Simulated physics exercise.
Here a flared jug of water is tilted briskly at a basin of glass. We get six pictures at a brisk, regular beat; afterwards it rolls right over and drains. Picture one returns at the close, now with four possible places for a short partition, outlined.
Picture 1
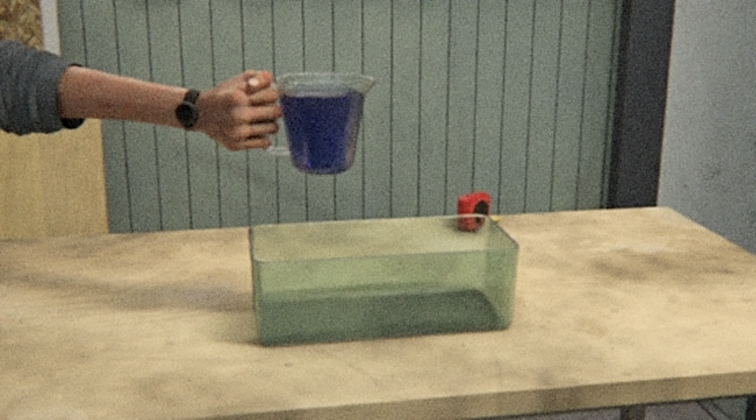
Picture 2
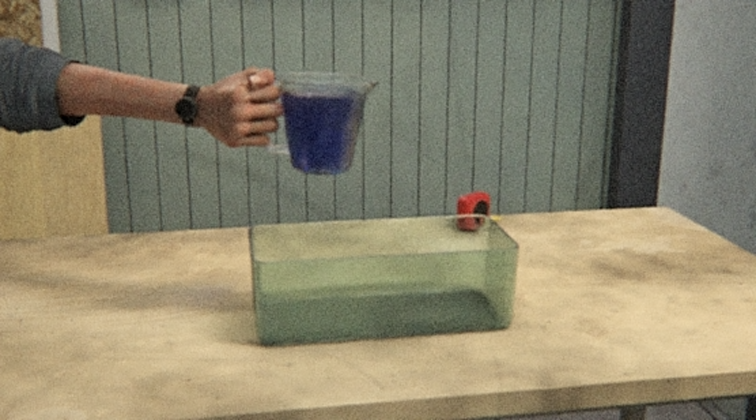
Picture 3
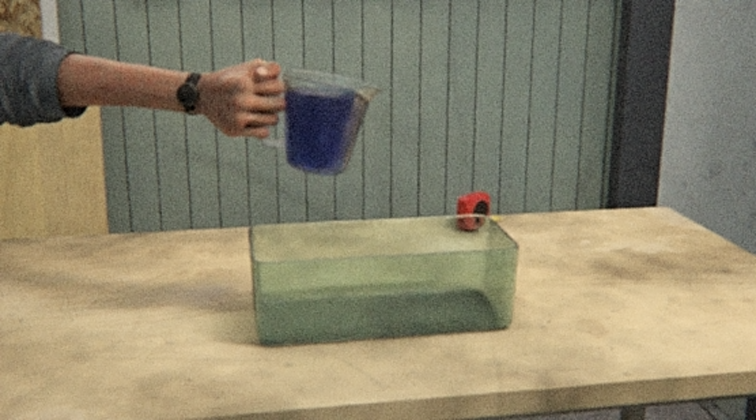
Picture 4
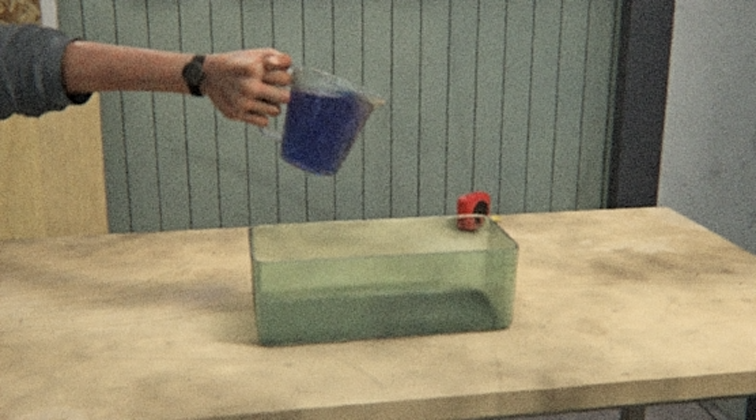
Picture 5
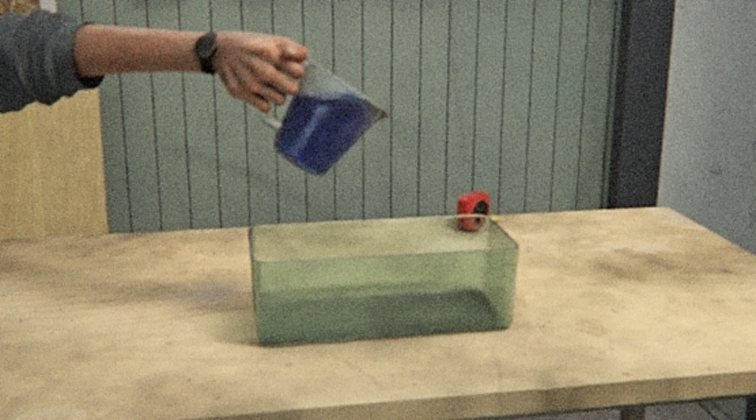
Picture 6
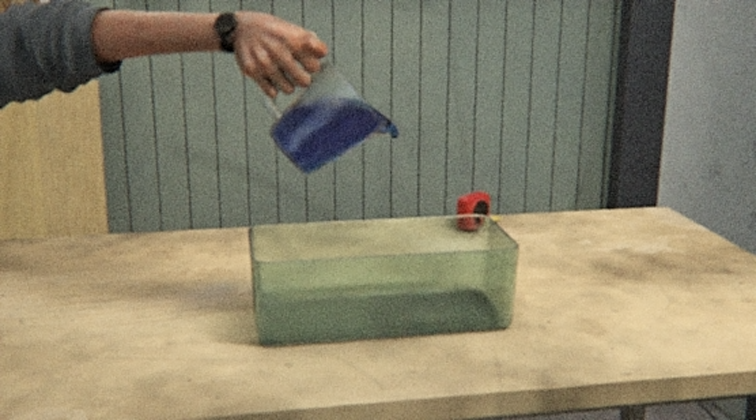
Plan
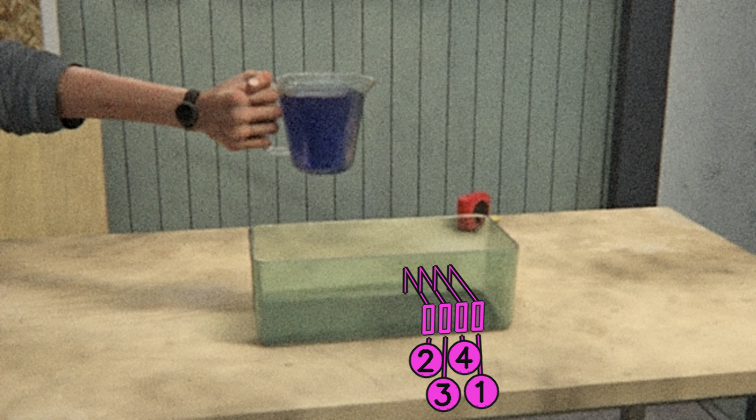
Above a glass basin, a hand steeply tilts a jug until blue liquid crosses its lip.
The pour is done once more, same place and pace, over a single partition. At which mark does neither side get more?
Slot 2.
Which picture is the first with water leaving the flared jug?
In picture 6.
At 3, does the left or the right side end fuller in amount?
The left one.
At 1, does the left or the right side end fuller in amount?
The left side.
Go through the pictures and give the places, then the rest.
Upright, lip at (375, 80); basin from (258, 344) to (512, 326); nothing has left yet.
Tipped about 2°, lip at (377, 82); nothing has left yet.
Tipped about 9°, lip at (381, 89); nothing has left yet.
Tipped about 20°, lip at (386, 100); nothing has left yet.
Tipped about 34°, lip at (389, 116); nothing has left yet.
Tipped about 50°, lip at (388, 134); water is over the lip, down to (393, 135).
On the marked copy, 1 at (478, 335); 2 at (429, 338); 3 at (445, 337); 4 at (462, 336).
With 1, about 82 % ends left of the wall and 9 % right of it; 9 % is lost outside.
With 2, about 51 % ends left of the wall and 43 % right of it; 6 % is lost outside.
With 3, about 76 % ends left of the wall and 19 % right of it; 5 % is lost outside.
With 4, about 81 % ends left of the wall and 11 % right of it; 8 % is lost outside.
